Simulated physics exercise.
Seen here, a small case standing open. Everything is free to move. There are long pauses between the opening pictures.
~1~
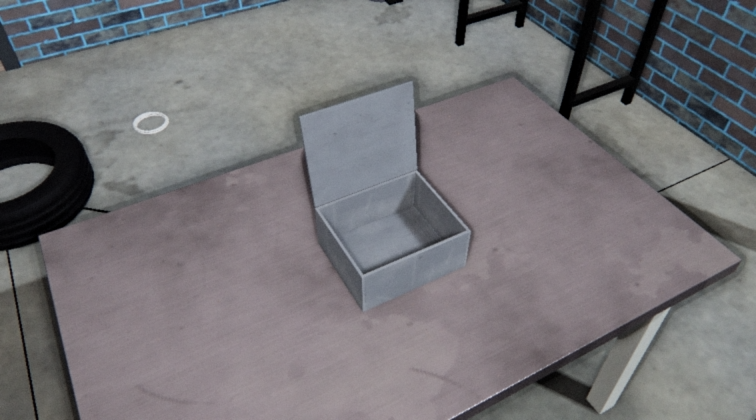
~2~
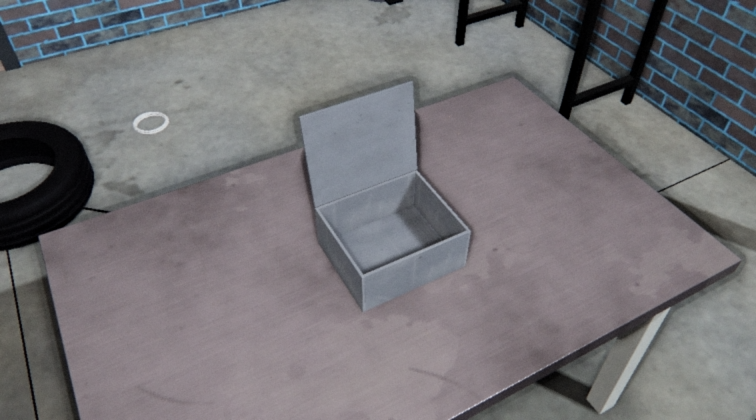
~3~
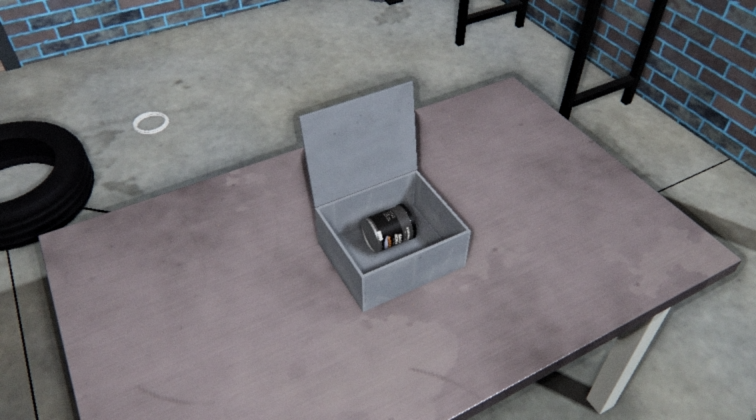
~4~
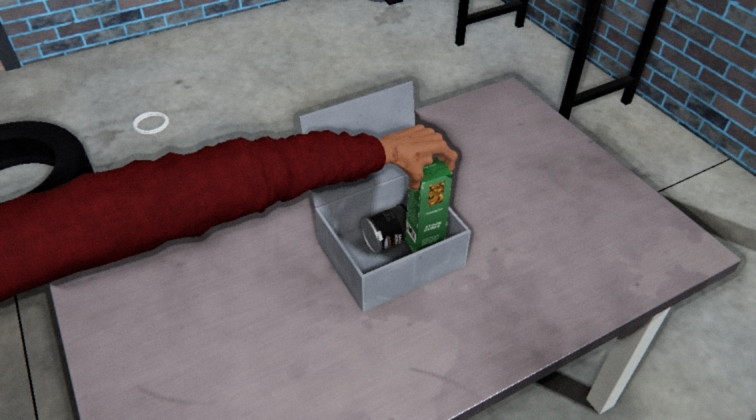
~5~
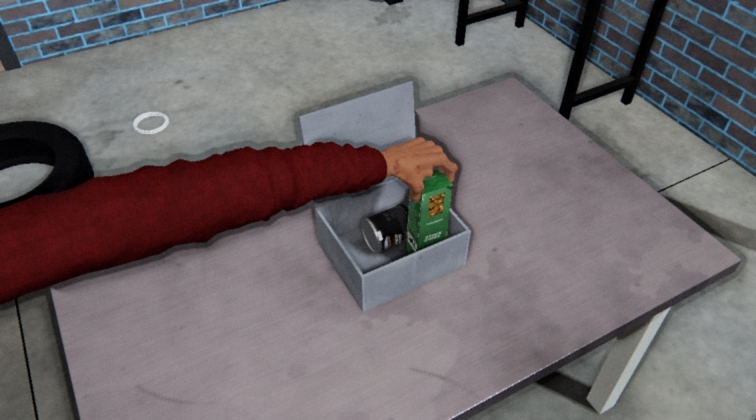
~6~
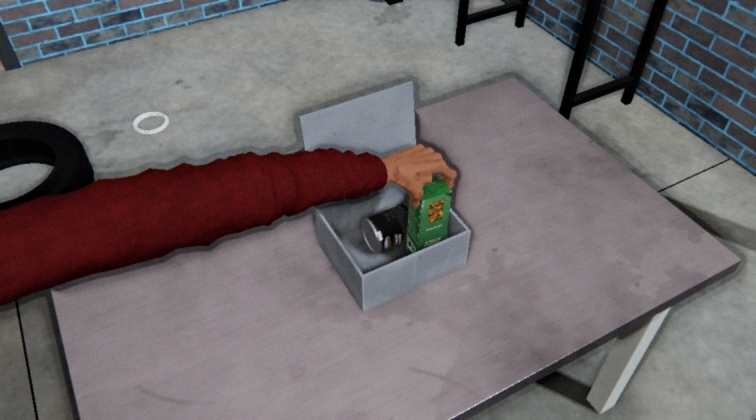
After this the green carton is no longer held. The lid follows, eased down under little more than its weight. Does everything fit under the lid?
As it turns out, it will not close.
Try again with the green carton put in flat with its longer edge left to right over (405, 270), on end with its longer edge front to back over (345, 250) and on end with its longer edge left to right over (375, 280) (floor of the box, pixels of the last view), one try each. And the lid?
First try: It sits on the rim; second try: It stays ajar; third try: It stays ajar.
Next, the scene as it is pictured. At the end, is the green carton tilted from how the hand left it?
It keeps its pose.
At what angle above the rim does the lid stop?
About 40°.
Then, 1.10 s after the last picture, lid starting down.
Then, 1.50 s after the last picture, lid 66° above the rim.
Then, 1.70 s after the last picture, lid 48° above the rim.
At rest, lid 40° above the rim; both in place. Seen from the same camera at the end, green carton near (428, 225).
